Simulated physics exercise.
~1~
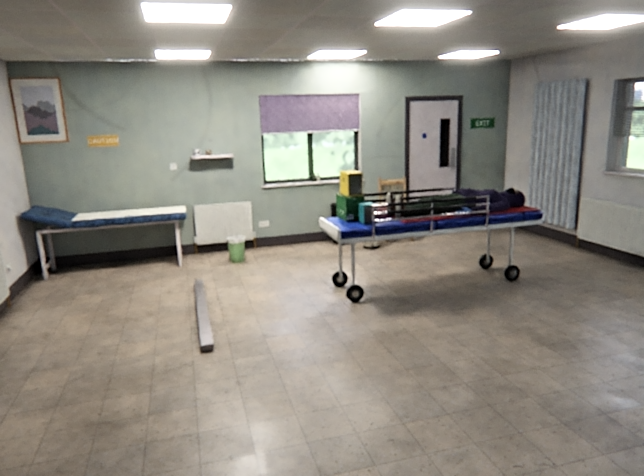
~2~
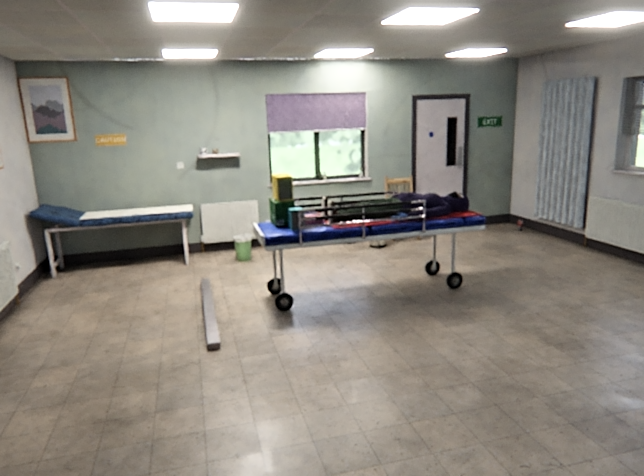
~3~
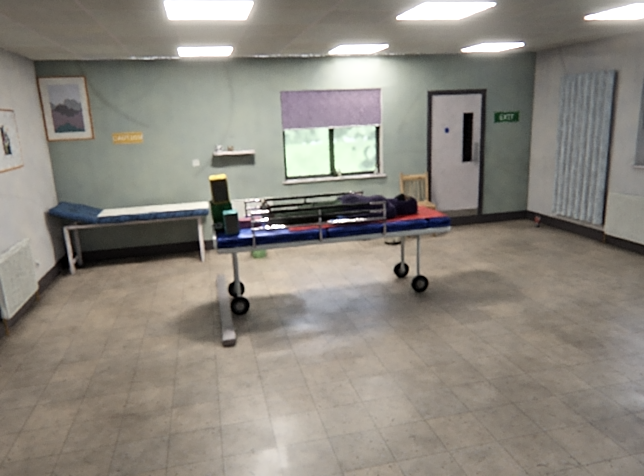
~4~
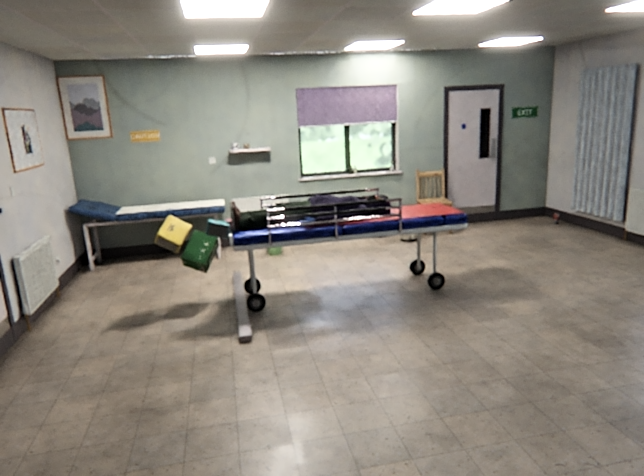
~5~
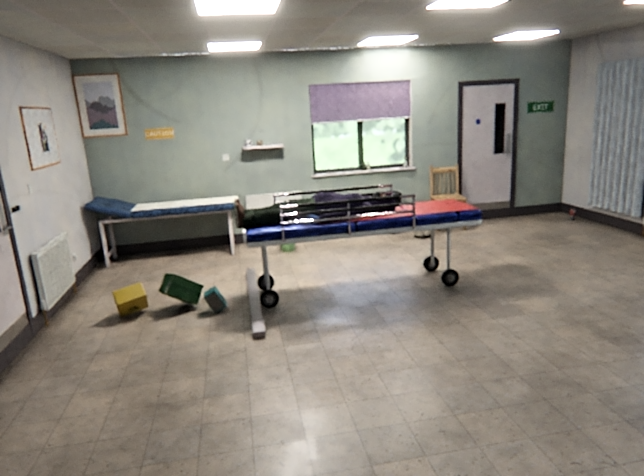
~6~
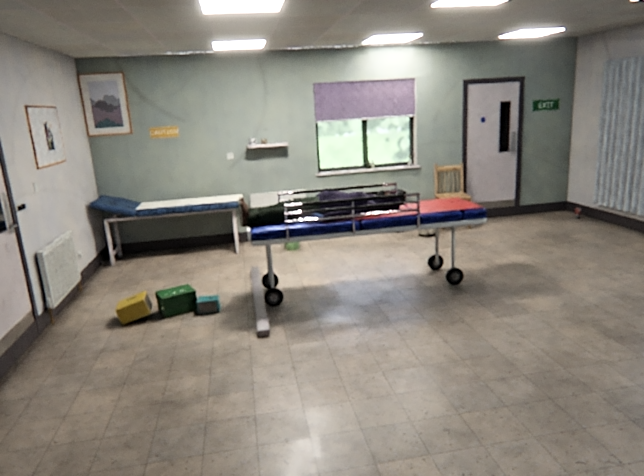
A person lies on a wheeled stretcher rolling left until three boxy items tumble onto the floor.
